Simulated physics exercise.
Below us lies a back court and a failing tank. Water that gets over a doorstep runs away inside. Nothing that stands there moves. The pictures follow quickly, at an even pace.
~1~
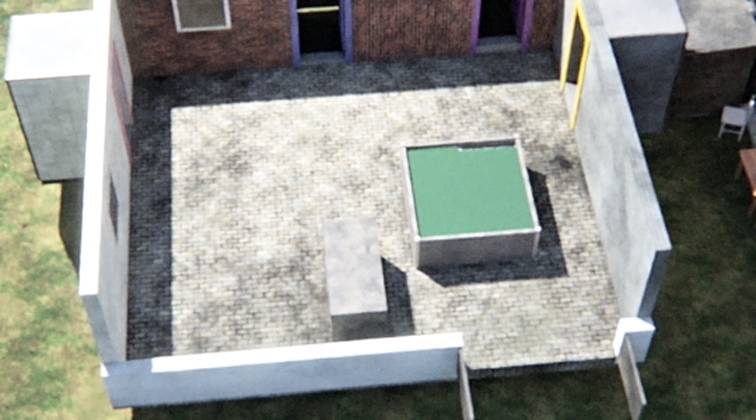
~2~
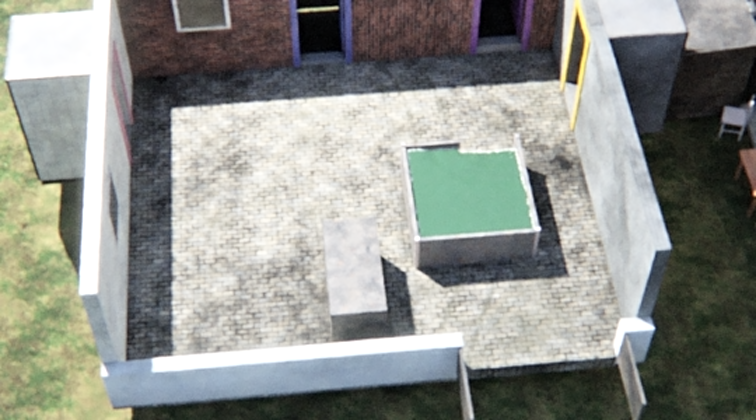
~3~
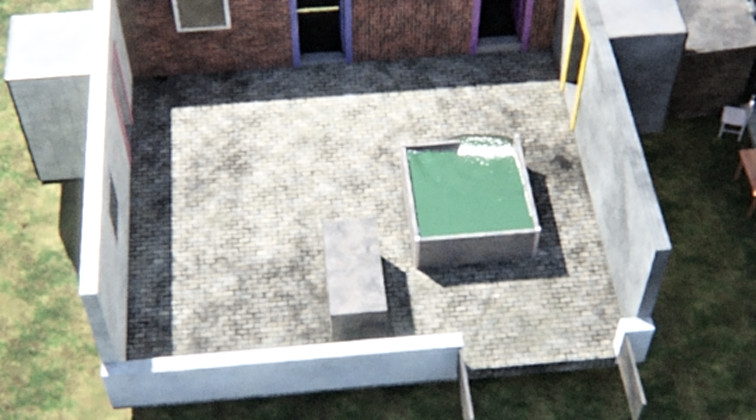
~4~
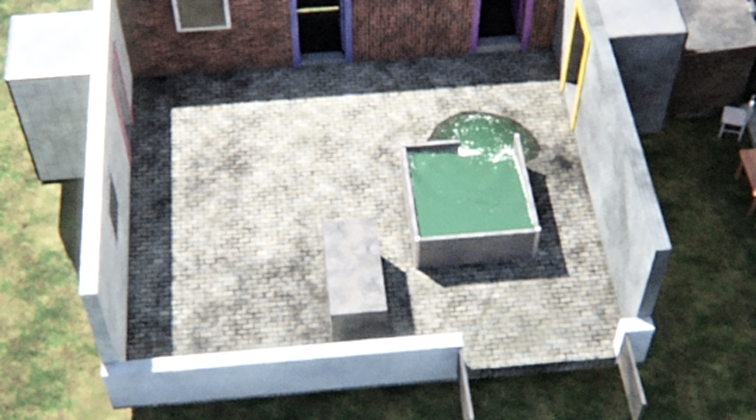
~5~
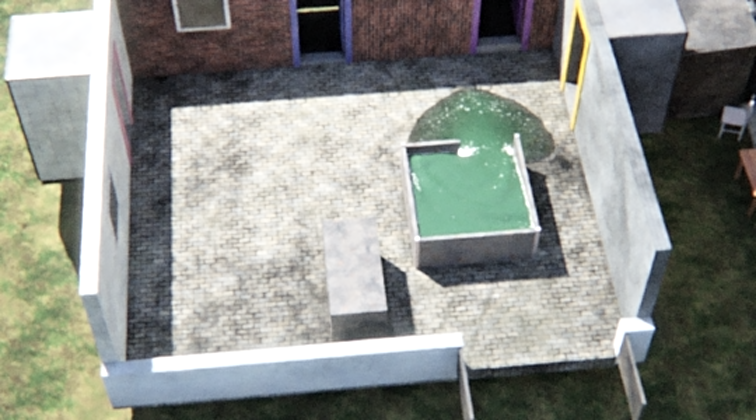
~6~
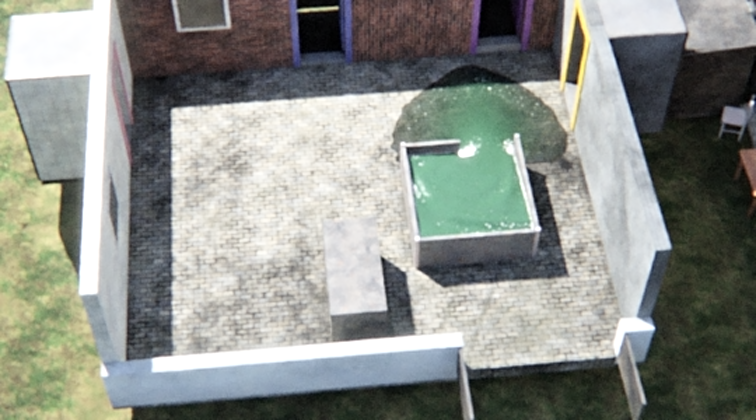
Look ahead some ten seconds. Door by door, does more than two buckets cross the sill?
One by one: The pink door floods; the yellow door holds within the limit; the blue door holds within the limit; the purple door floods.
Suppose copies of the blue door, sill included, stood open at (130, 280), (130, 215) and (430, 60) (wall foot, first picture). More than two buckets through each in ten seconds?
As listed: Holds, is under, floods.
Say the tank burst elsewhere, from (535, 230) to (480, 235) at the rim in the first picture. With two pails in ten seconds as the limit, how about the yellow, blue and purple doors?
My reading: Yellow lets less in; blue holds; purple is under.
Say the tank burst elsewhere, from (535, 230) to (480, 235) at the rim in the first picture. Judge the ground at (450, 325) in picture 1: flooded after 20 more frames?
There: Awash.
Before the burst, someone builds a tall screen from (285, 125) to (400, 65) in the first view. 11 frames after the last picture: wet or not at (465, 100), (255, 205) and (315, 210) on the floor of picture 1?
As listed: Awash, dry, free of water.
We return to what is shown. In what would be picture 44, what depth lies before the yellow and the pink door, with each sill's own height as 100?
Roughly 50 per cent, then 360 per cent.
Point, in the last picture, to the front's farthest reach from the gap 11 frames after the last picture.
Close to (281, 69).
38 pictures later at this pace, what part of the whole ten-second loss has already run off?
Roughly 35 per cent.
A moment on, water covers 20 % of the floor; the pink door not reached, the yellow door wet at the sill, nothing in, the blue door not reached, the purple door under two buckets in.
Next, water covers 20 % of the floor; the pink door not reached, the yellow door wet at the sill, nothing in, the blue door wet at the sill, nothing in, the purple door over two buckets in.
Then, water covers 30 % of the floor; the pink door not reached, the yellow door wet at the sill, nothing in, the blue door wet at the sill, nothing in, the purple door far over two buckets in.
Later, water covers 60 % of the floor; the pink door over two buckets in, the yellow door wet at the sill, nothing in, the blue door wet at the sill, nothing in, the purple door far over two buckets in.
In the end, water covers 80 % of the floor; the pink door far over two buckets in, the yellow door wet at the sill, nothing in, the blue door wet at the sill, nothing in, the purple door far over two buckets in.
